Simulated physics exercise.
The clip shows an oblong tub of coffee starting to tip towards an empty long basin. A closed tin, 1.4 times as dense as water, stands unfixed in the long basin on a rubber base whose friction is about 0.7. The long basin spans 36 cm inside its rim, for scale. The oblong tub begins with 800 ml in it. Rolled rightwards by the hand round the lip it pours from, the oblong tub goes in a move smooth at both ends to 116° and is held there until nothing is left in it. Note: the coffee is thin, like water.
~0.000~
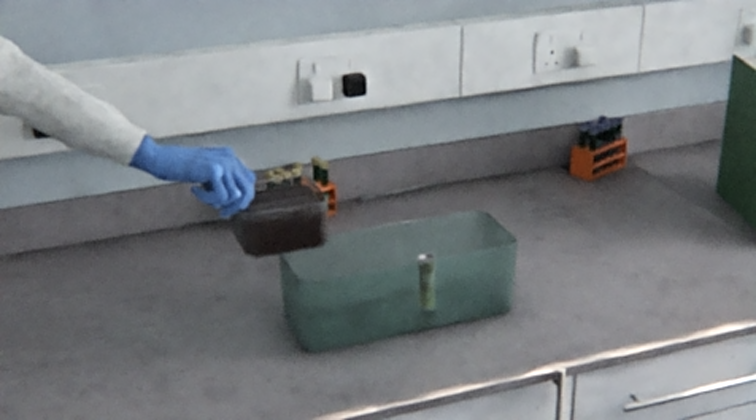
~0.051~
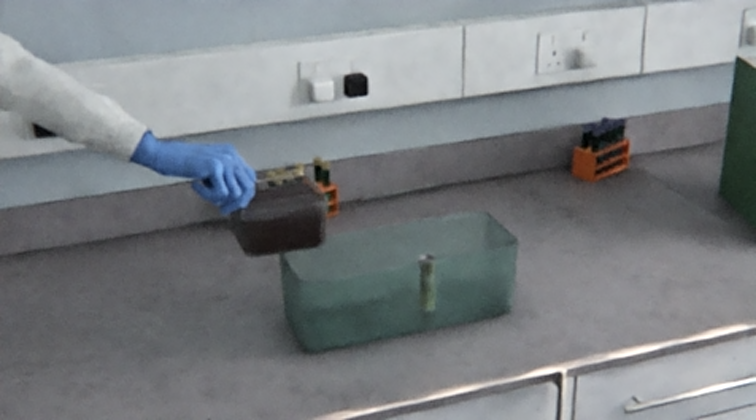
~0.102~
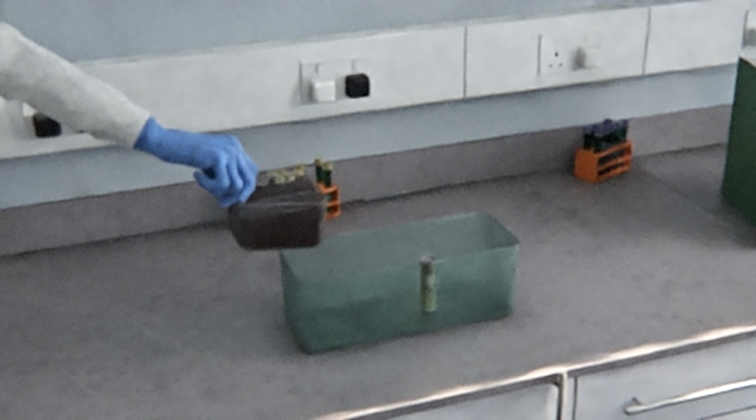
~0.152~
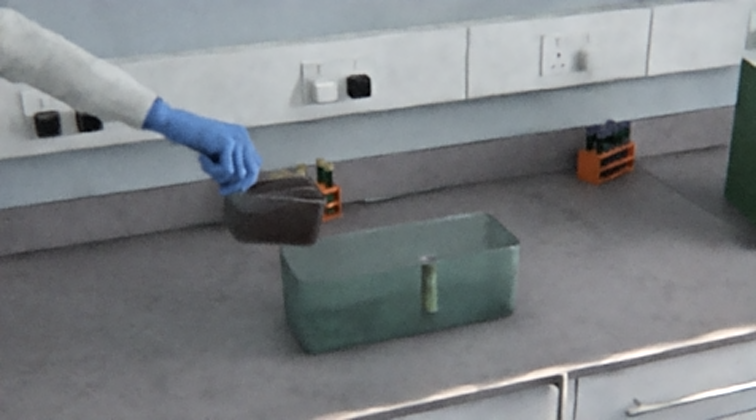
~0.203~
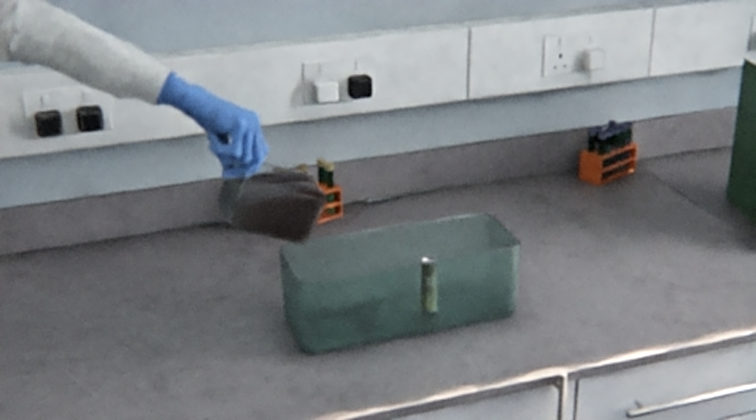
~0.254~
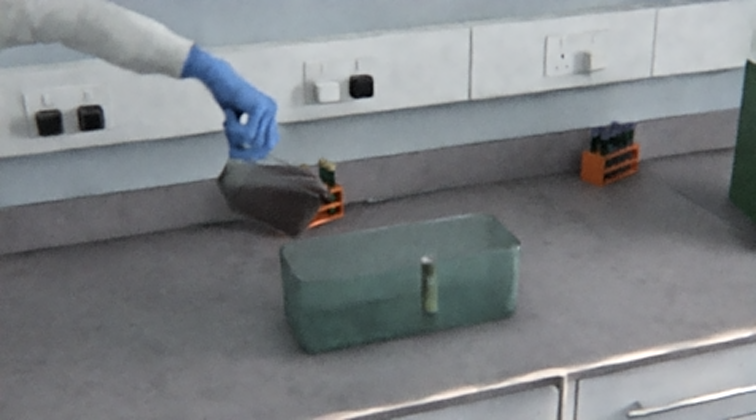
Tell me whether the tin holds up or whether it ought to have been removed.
The tin ought to have been removed.
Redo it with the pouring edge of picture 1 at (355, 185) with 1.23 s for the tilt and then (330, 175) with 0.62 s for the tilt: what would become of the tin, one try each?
The tin stays vertical the first time and overturns the second time.
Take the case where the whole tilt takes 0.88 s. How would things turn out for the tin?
Result: Tin upright.
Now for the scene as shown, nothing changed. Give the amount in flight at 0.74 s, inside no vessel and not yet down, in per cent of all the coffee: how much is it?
I'd say some 9 per cent is in the air.
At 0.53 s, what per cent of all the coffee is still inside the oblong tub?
About 28 per cent.
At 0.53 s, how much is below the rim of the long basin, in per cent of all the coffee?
The basin holds roughly 18 in a hundred parts at that moment.
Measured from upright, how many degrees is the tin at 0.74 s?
The lean is some 0° away from upright.
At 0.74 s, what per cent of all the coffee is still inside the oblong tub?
About 1 % is still there.
Then, 0.53 s in, the tilt is 103° and 29 per cent is still to pour; the tin stands where it began.
Then, 0.74 s in, the tilt is 116° and 1 per cent is still to pour; the tin stands 2 cm from where it began.
Then, 0.95 s in, the tilt is 116° and 0 per cent is still to pour; the tin leans 10°.
Then, 1.18 s in, the tilt is 116° and 0 per cent is still to pour; the tin lies on its side.
Finally, the tin lies on its side.
